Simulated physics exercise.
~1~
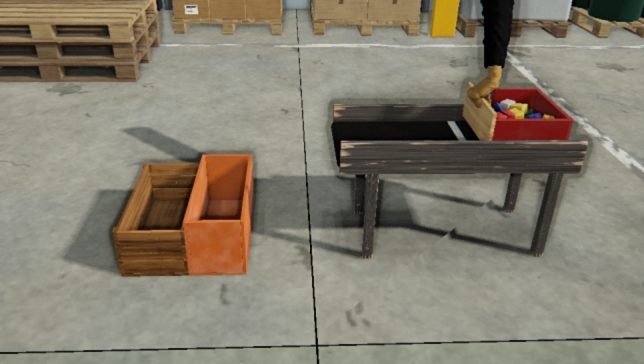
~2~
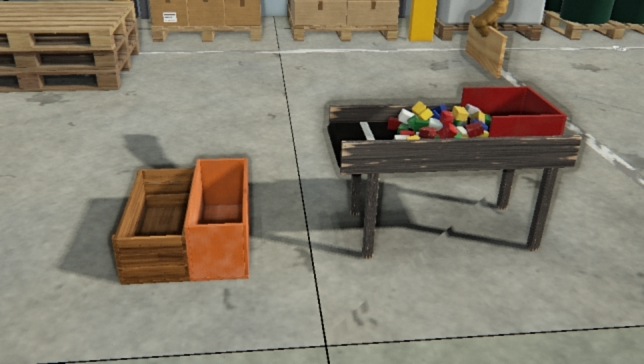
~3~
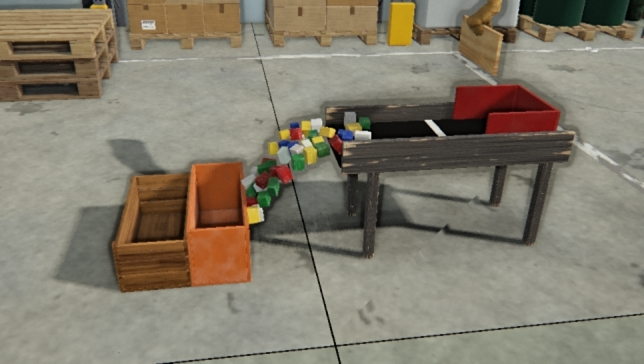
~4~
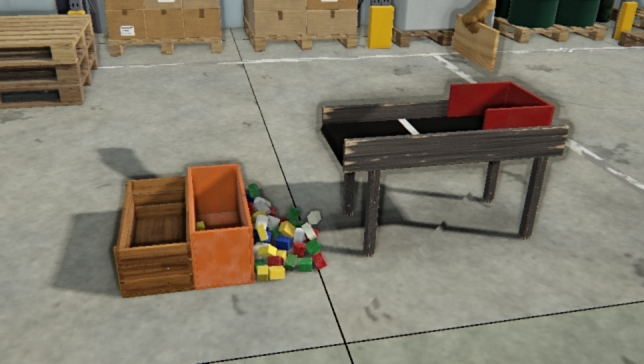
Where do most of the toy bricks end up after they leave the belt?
Most of them end up in a loose pile on the floor, just to the right of the orange bin. Only a small share, fewer than one in six, lands inside the bin.
